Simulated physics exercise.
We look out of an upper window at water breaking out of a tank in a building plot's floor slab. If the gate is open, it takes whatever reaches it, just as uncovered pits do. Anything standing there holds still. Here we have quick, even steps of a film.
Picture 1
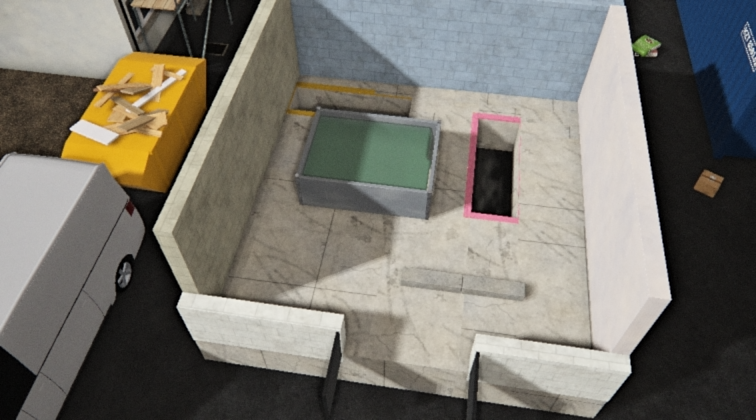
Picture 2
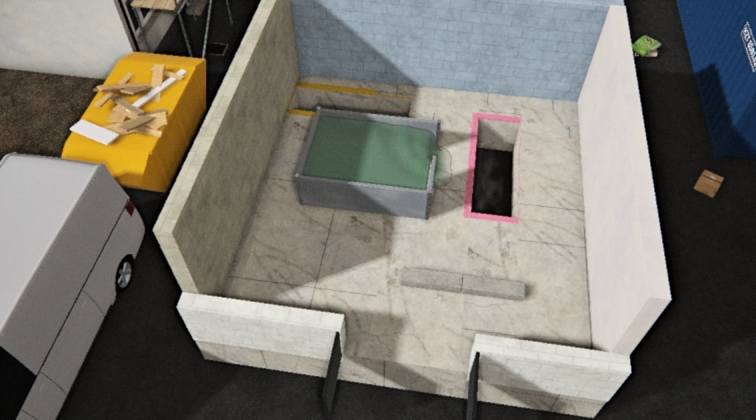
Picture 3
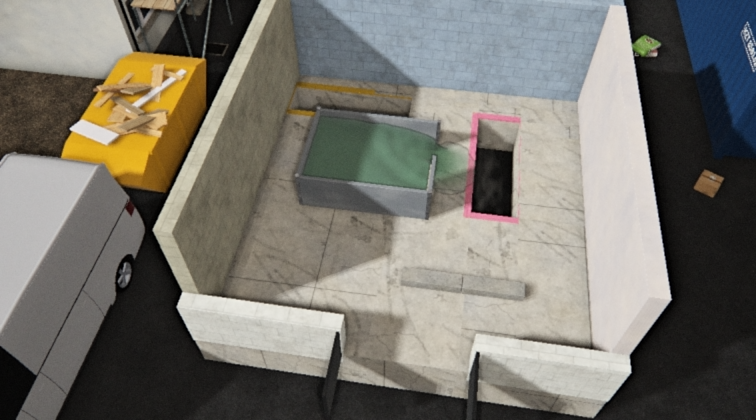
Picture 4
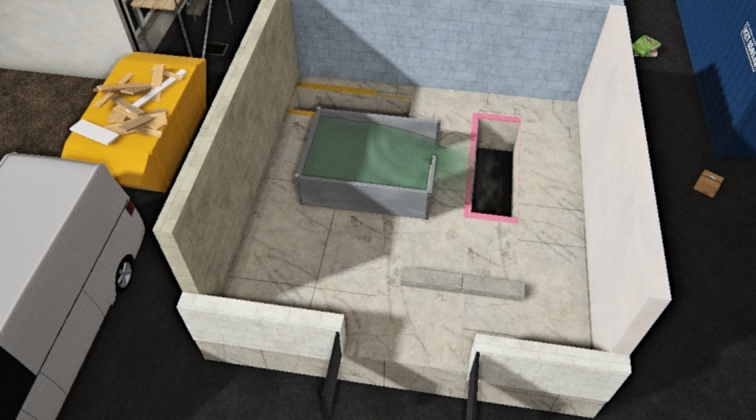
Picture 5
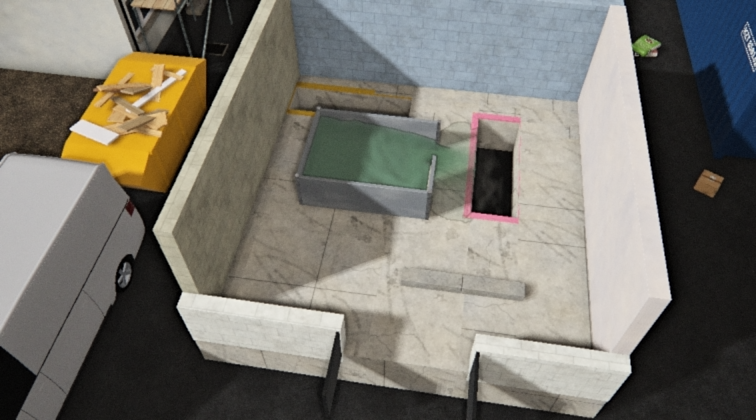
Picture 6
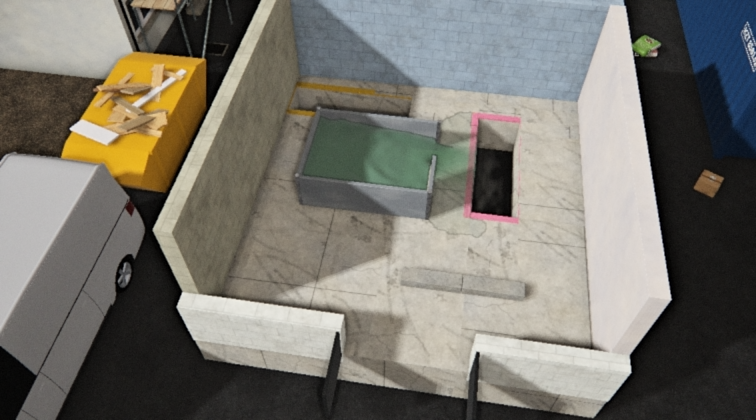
On a walled building plot, green water pours from a tank's right side toward a pink-edged pit.
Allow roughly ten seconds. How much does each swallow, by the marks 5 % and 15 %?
The gate stays lower than five per cent; the pink pit goes higher than fifteen per cent; the yellow pit stays lower than five per cent.
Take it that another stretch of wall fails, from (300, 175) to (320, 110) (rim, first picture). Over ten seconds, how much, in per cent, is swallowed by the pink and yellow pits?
Pink 6 %, yellow 45 %.
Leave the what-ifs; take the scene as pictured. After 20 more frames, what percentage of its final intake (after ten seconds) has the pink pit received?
Some 60 in a hundred.
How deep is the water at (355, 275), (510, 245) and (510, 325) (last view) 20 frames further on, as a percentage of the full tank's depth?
In order: Roughly 0, 0 and 0 in a hundred.
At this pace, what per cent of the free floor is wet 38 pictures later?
I reckon around 5 %.
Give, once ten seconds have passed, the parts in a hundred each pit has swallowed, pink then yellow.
First 76 %, then 0 %.
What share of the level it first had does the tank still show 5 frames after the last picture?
It comes to some 74 percent.
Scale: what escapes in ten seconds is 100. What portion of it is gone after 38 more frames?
My estimate is roughly 80 percent.
A moment on, water covers 5 % of the floor; the gate 0 %, the pink pit 19 %, the yellow pit 0 %.
Next, water covers 5 % of the floor; the gate 0 %, the pink pit 32 %, the yellow pit 0 %.
Then, water covers 5 % of the floor; the gate 0 %, the pink pit 46 %, the yellow pit 0 %.
Later, water covers 5 % of the floor; the gate 0 %, the pink pit 63 %, the yellow pit 0 %.
In the end, water covers 5 % of the floor; the gate 0 %, the pink pit 77 %, the yellow pit 1 %.
